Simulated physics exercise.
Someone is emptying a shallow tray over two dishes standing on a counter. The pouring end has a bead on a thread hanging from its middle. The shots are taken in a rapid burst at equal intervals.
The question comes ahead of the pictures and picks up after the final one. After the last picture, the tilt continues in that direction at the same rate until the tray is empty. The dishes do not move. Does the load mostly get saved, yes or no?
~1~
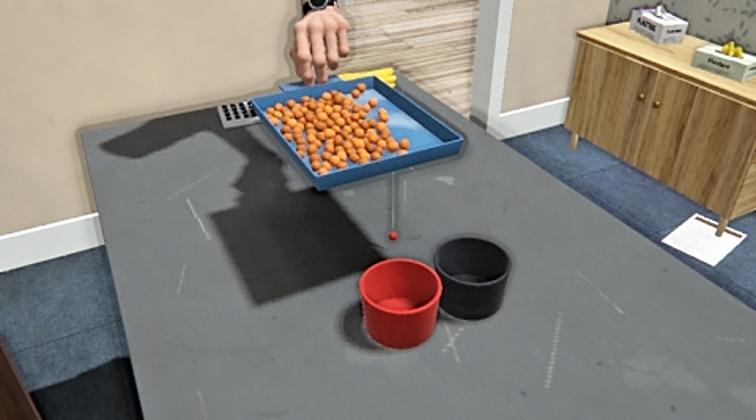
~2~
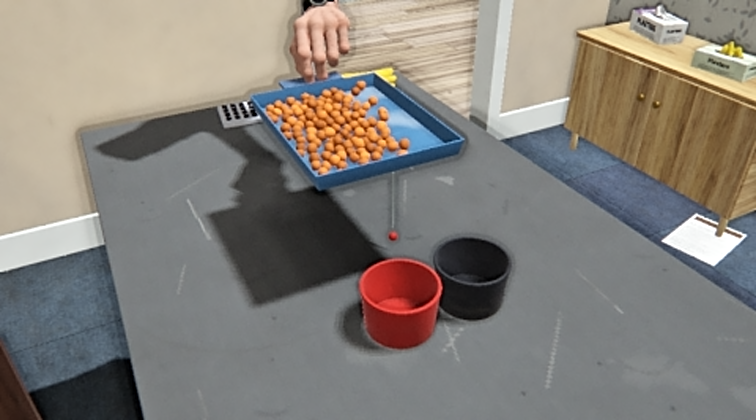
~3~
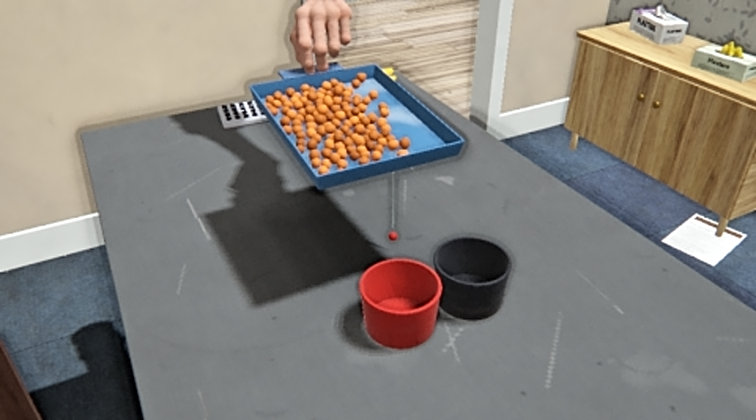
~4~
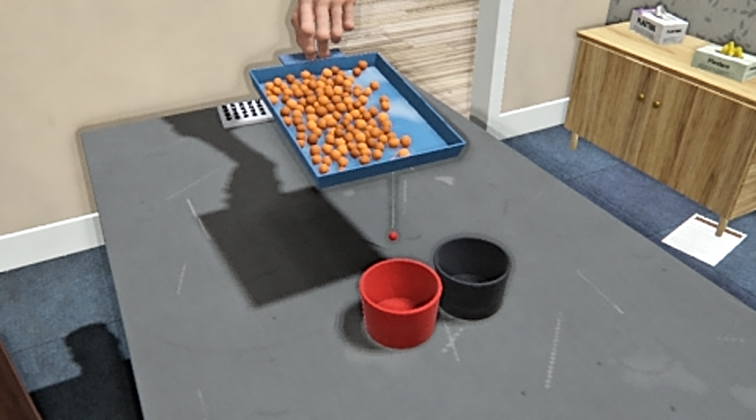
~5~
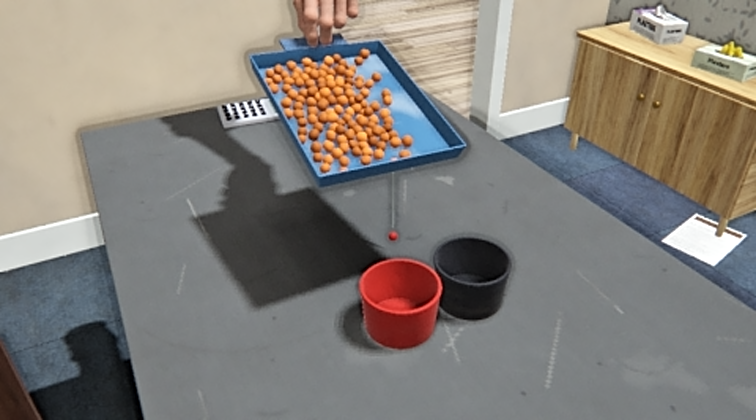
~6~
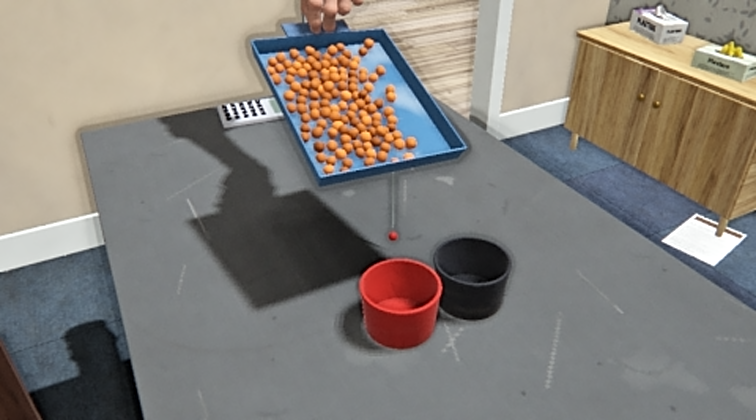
Yes, most of it is saved.
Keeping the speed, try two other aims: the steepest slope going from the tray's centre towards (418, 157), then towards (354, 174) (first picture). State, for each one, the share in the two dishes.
First case around 50 per cent, second case 20 per cent.
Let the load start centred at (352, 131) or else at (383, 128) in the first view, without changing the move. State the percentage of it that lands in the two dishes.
Around 80 in a hundred the first time, around 80 in a hundred the second.
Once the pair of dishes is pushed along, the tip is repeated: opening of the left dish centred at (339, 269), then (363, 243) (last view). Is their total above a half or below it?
Result, first setup: The minor share; second setup: The minor share.
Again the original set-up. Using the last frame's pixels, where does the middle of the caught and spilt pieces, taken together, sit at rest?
I'd put the middle somewhere around (456, 295).
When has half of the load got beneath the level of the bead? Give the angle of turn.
Near 115 degrees.
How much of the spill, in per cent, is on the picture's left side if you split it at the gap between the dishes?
Estimate: About 40 in every hundred.
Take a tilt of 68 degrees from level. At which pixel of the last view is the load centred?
I'd put the middle close to (399, 129).
Soon, tray tipped steeply; nearly all on the tray; a stray few in the right dish; a stray few in the air.
A while on, tray tipped past a quarter turn; about half on the tray; a stray few in the left dish; a small part in the right dish; a stray few outside both; about a third in the air.
Towards the end, tray tipped past a quarter turn; about a quarter in the left dish; about half in the right dish; about a quarter outside both.
Finally, tray tipped past a quarter turn; about a quarter in the left dish; about half in the right dish; about a quarter outside both.
